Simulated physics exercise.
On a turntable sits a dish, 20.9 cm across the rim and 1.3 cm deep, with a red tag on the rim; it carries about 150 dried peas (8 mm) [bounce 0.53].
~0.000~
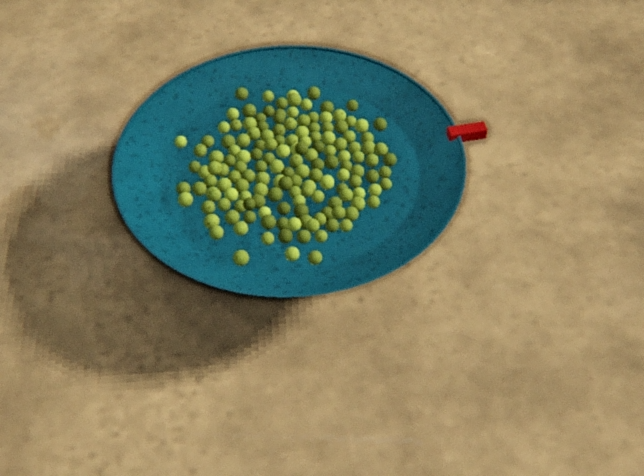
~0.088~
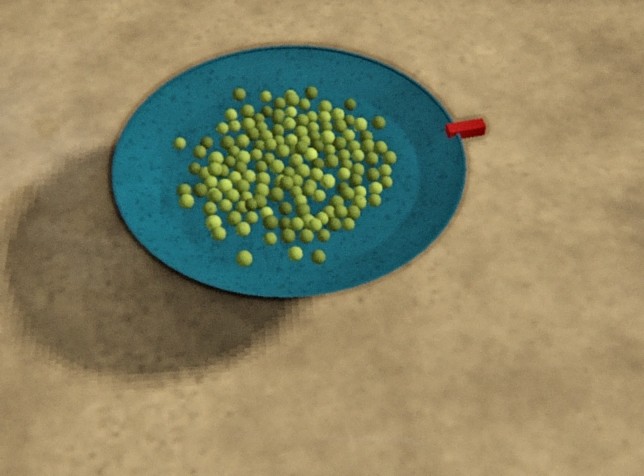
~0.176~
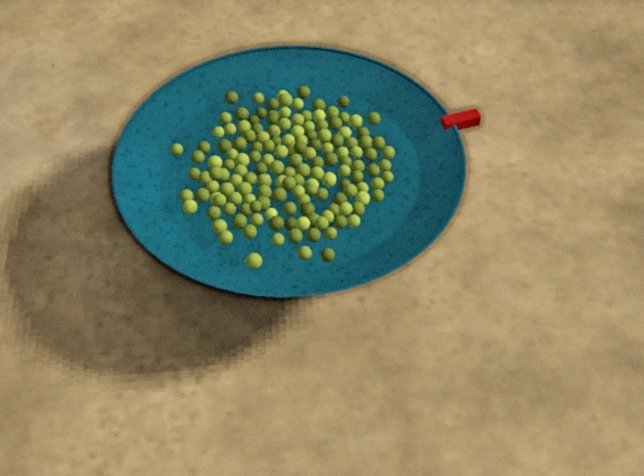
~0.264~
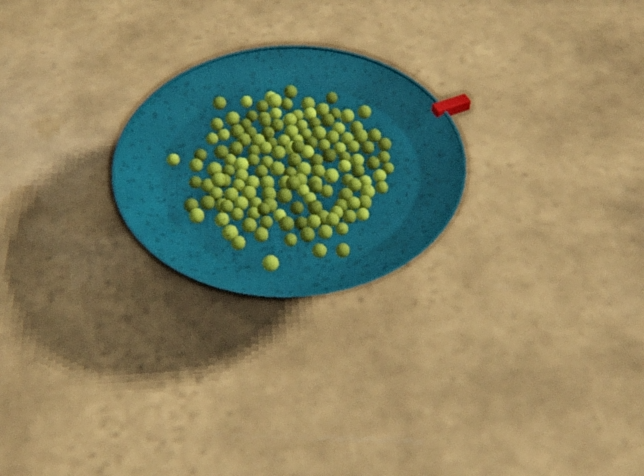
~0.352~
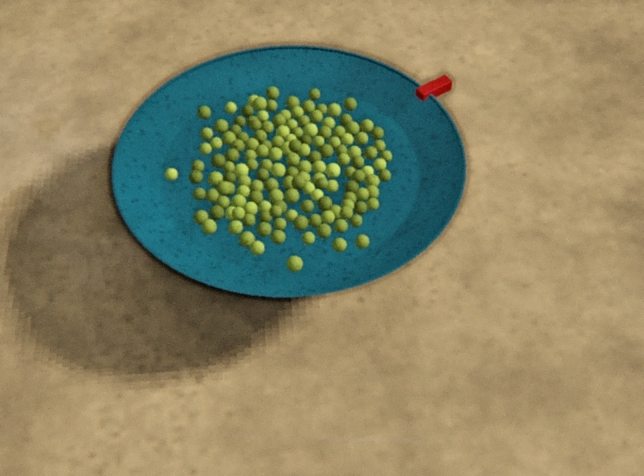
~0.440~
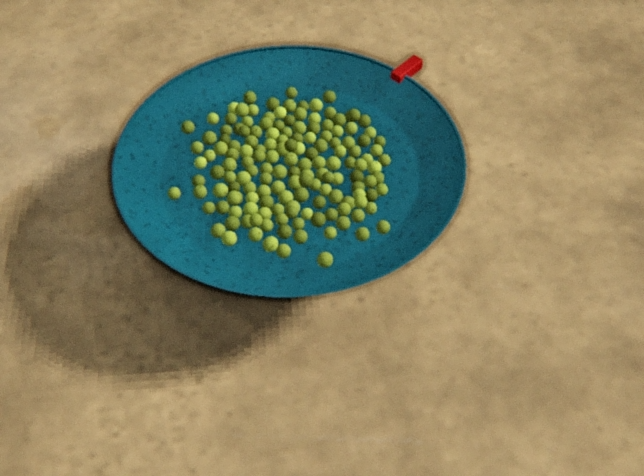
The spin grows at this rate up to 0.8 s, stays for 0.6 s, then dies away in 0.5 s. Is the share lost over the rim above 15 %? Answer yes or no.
Share that leaves it, set against 15 %: No.
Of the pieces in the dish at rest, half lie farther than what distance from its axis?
Roughly 4.5 cm.
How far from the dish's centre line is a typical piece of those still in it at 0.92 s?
Some 4.5 cm.
After 0.92 s, dish 100 %; middle of the pieces not yet landed near (290, 165).
After 1.33 s, dish 100 %; middle of the pieces not yet landed near (288, 166).
After 1.70 s, dish 100 %; middle of the pieces not yet landed near (290, 167).
After 2.05 s, dish 100 %; middle of the pieces not yet landed near (290, 167).
By 2.3 s all is still; dish 100 %.
